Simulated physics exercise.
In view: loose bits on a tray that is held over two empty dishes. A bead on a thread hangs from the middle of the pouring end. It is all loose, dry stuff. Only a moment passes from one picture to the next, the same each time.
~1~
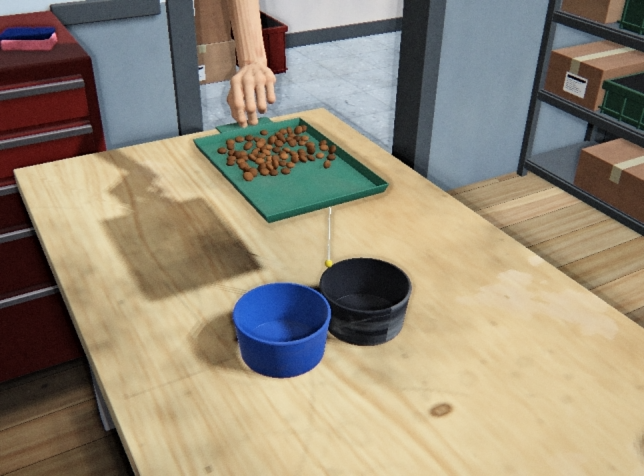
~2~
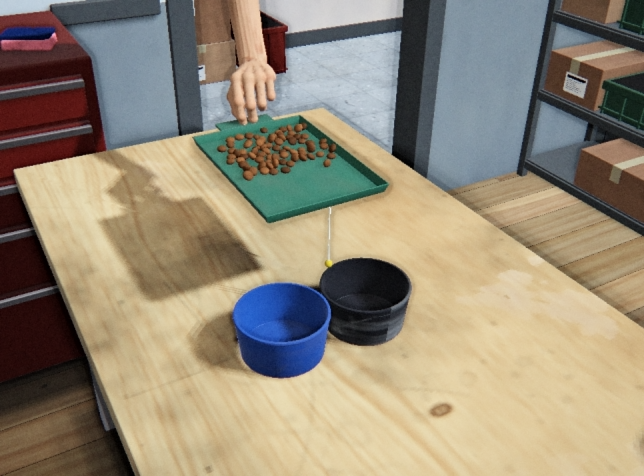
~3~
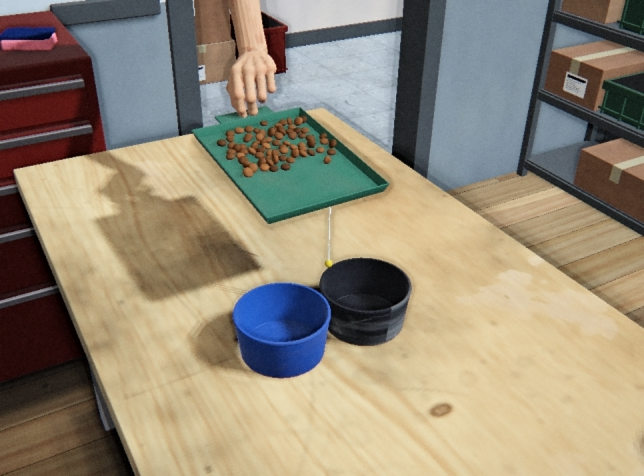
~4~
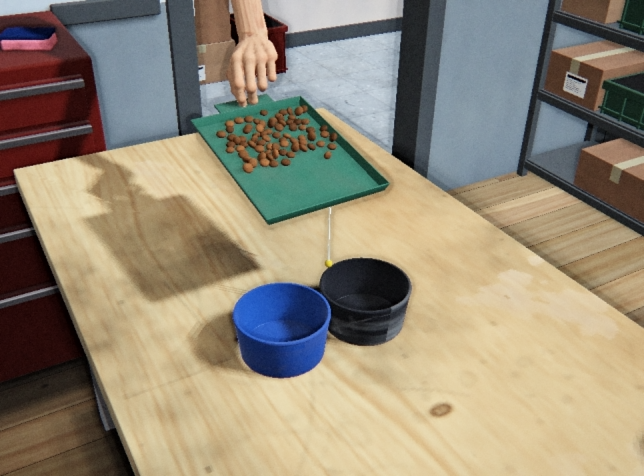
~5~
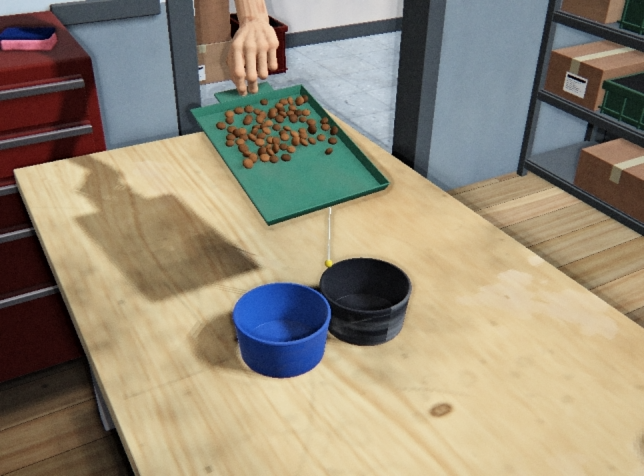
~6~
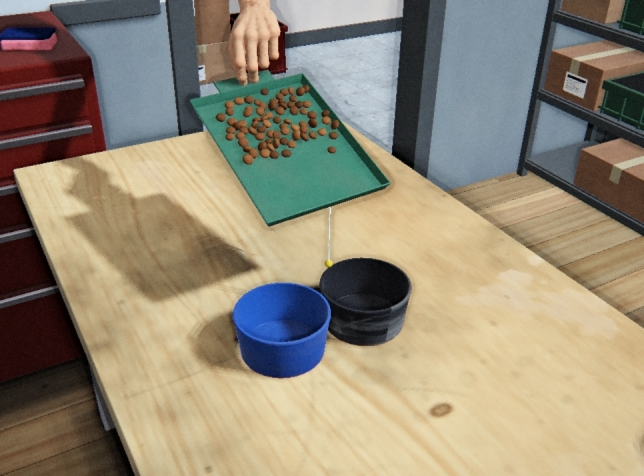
A hand gradually tilts a green tray of brown bits above two empty dishes.
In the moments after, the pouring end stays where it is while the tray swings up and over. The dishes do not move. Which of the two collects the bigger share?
It favours the left-hand dish.
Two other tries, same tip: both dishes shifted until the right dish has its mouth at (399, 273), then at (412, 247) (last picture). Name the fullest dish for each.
At the first place the left dish, at the second left.
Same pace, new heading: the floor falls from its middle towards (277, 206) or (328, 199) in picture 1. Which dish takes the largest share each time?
One: Left. Two: Right.
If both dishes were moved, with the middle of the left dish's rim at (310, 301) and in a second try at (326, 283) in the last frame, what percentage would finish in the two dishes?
Near 90 % and 50 %.
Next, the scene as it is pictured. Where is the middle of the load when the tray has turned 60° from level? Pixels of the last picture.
At about (305, 210).
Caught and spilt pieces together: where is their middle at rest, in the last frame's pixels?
Roughly at (296, 345).
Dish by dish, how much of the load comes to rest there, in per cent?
For the left dish some 70 %, for the right dish some 30 %.
Just after the last frame, tray tipped steeply; the larger part on the tray; roughly a quarter in the air.
A moment on, tray tipped right over; about a tenth on the tray; roughly half in the left dish; roughly a quarter in the right dish; about a tenth outside both; about a tenth in the air.
Further on, tray tipped past a quarter turn; roughly two thirds in the left dish; roughly a quarter in the right dish; about a tenth outside both.
When it is over, tray tipped past a quarter turn; roughly two thirds in the left dish; roughly a quarter in the right dish; about a tenth outside both.
